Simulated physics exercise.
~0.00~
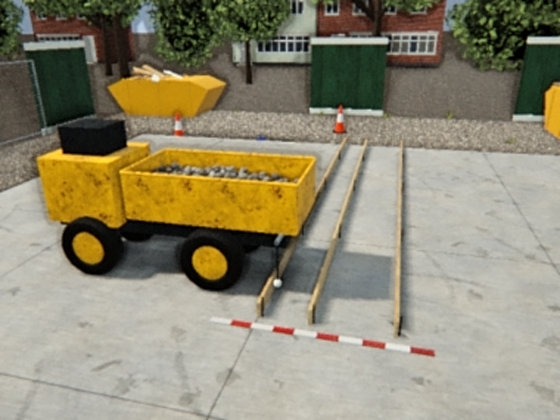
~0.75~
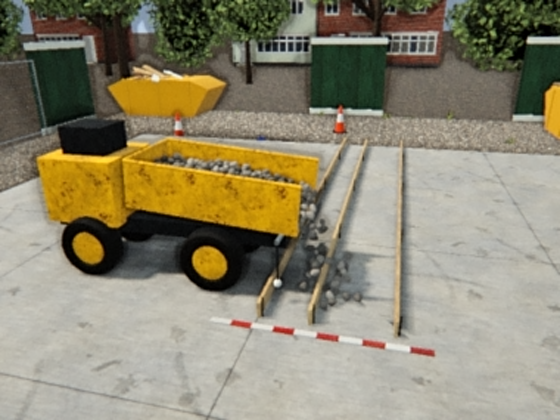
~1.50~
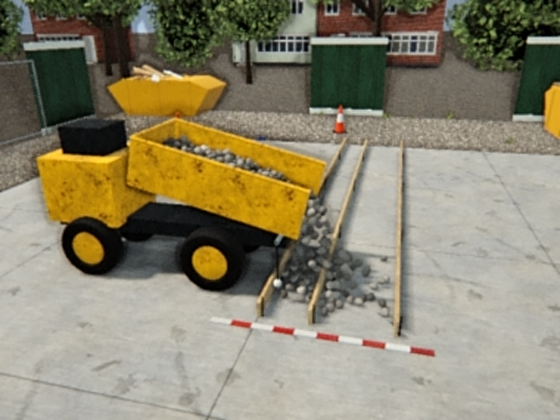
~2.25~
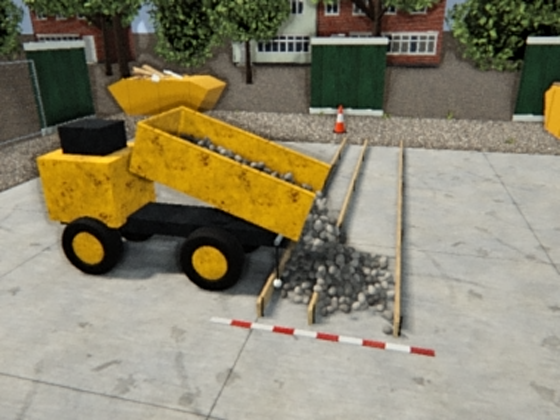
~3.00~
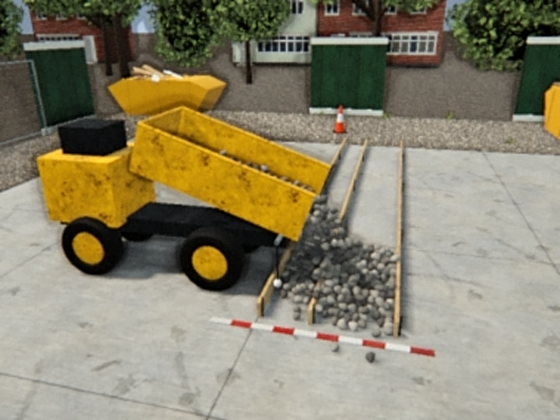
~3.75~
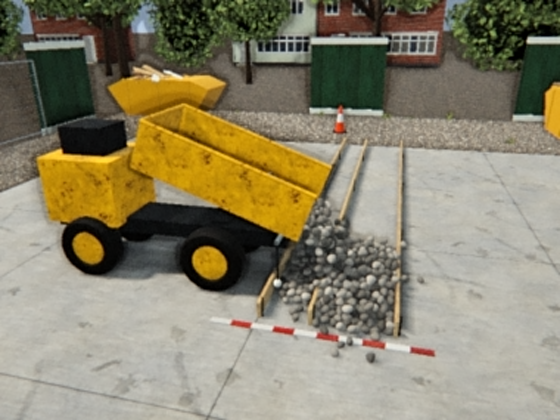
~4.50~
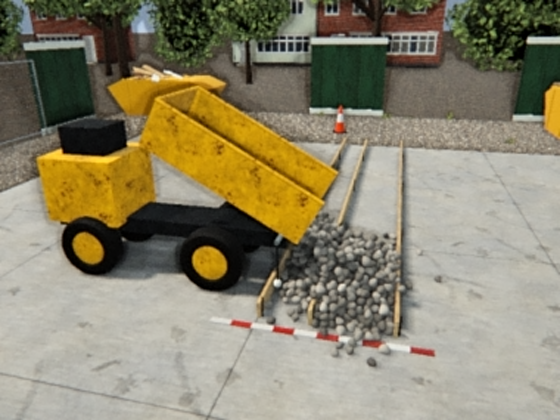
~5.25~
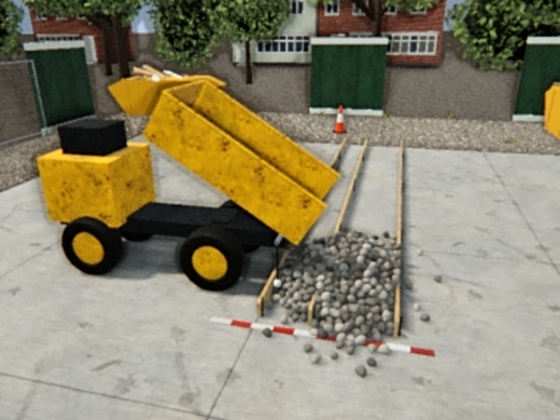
At the start, a yellow dump truck with a bed full of grey stones stands on a concrete yard beside three long wooden planks, with a red and white striped strip in front. The bed begins to tilt, and stones spill from its right end between the planks. As it tips further, they pour over the middle plank and build up in the far bay, then the bed pauses while a few roll toward the striped strip. The bed rises again, more steeply, sending down the remaining stones. It ends raised and apparently empty beside a broad heap, with a few stones scattered beyond.
